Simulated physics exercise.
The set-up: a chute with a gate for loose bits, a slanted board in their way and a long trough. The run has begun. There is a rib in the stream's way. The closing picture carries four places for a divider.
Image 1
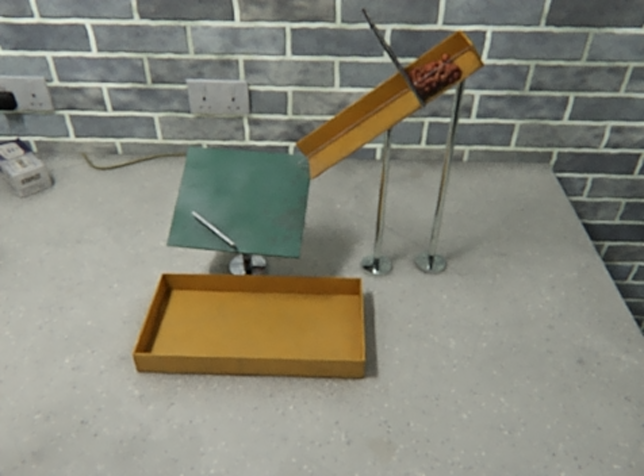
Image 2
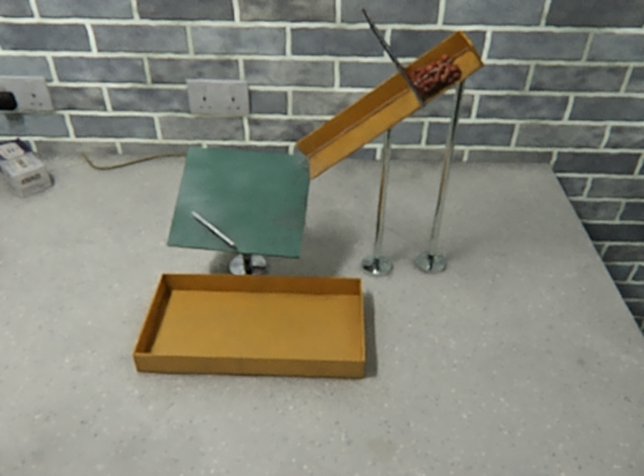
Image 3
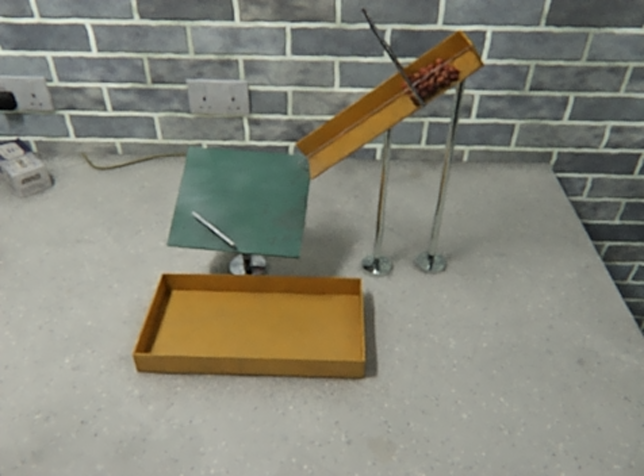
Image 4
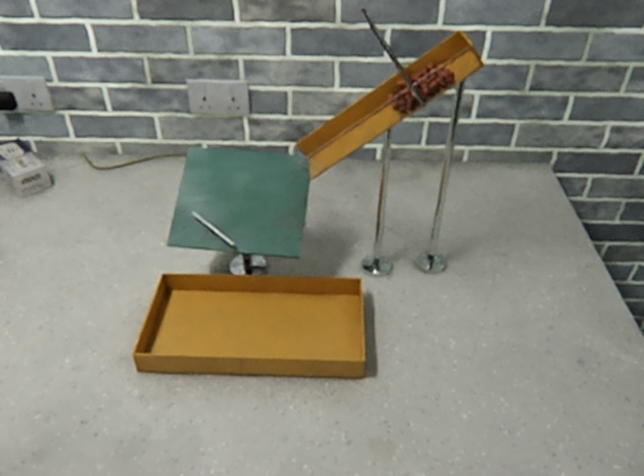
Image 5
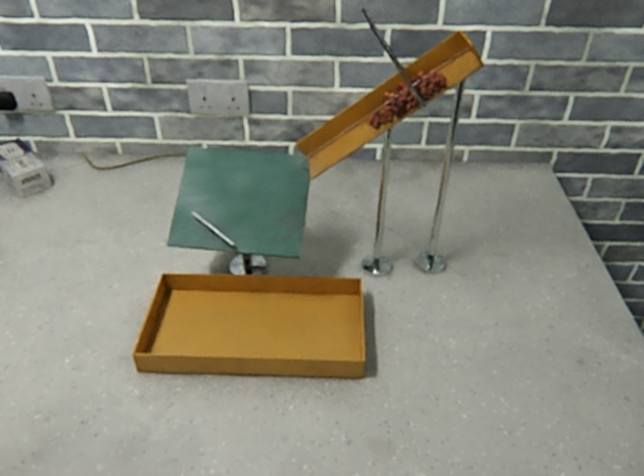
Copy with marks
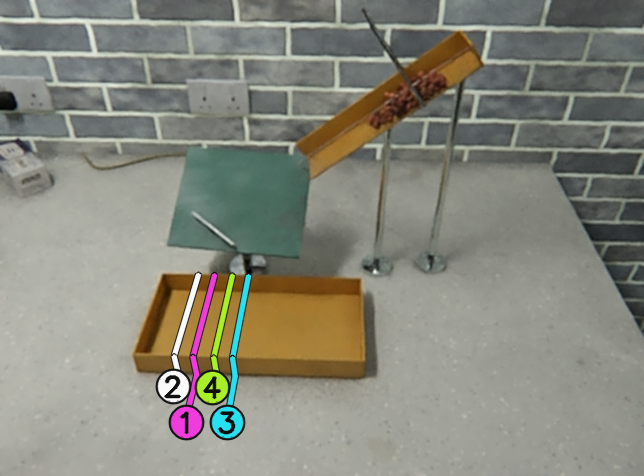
On a speckled grey counter by a brick wall, reddish-brown bits sat bunched near the top of a sloping chute, then began sliding down it, spreading out above a tilted green board and empty tray.
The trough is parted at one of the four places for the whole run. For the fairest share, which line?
Choose 3.
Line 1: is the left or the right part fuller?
The right side.
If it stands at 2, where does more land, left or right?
More lands on the right.
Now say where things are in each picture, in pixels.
In the first picture, load behind the gate at (430, 77), clay pellets; lip of the chute at (310, 169), sloping fairly steeply.
In the second picture, middle of the board at (241, 199), tilted fairly steeply; middle of its low edge at (232, 252); of its high edge at (250, 151).
In the third picture, front corners of the trough at (133, 354) and (364, 360), empty; front of the load at (408, 91).
In the fourth picture, middle of the load at (418, 86); its front at (395, 107), about a quarter of the way to the lip; rib from (193, 212) to (233, 244).
In the fifth picture, middle of the load at (405, 95); its front at (370, 121), about a third of the way to the lip.
On the marked copy, line 1 crosses the front rim at (193, 355); line 2 crosses the front rim at (174, 355); line 3 crosses the front rim at (232, 357); line 4 crosses the front rim at (213, 356).
If 1 is chosen, of what is caught, none on the left of the divider, all on the right.
If 2 is chosen, of what is caught, none on the left of the divider, all on the right.
If 3 is chosen, of what is caught, about a third on the left of the divider, about two thirds on the right.
If 4 is chosen, of what is caught, a small part on the left of the divider, nearly all on the right.
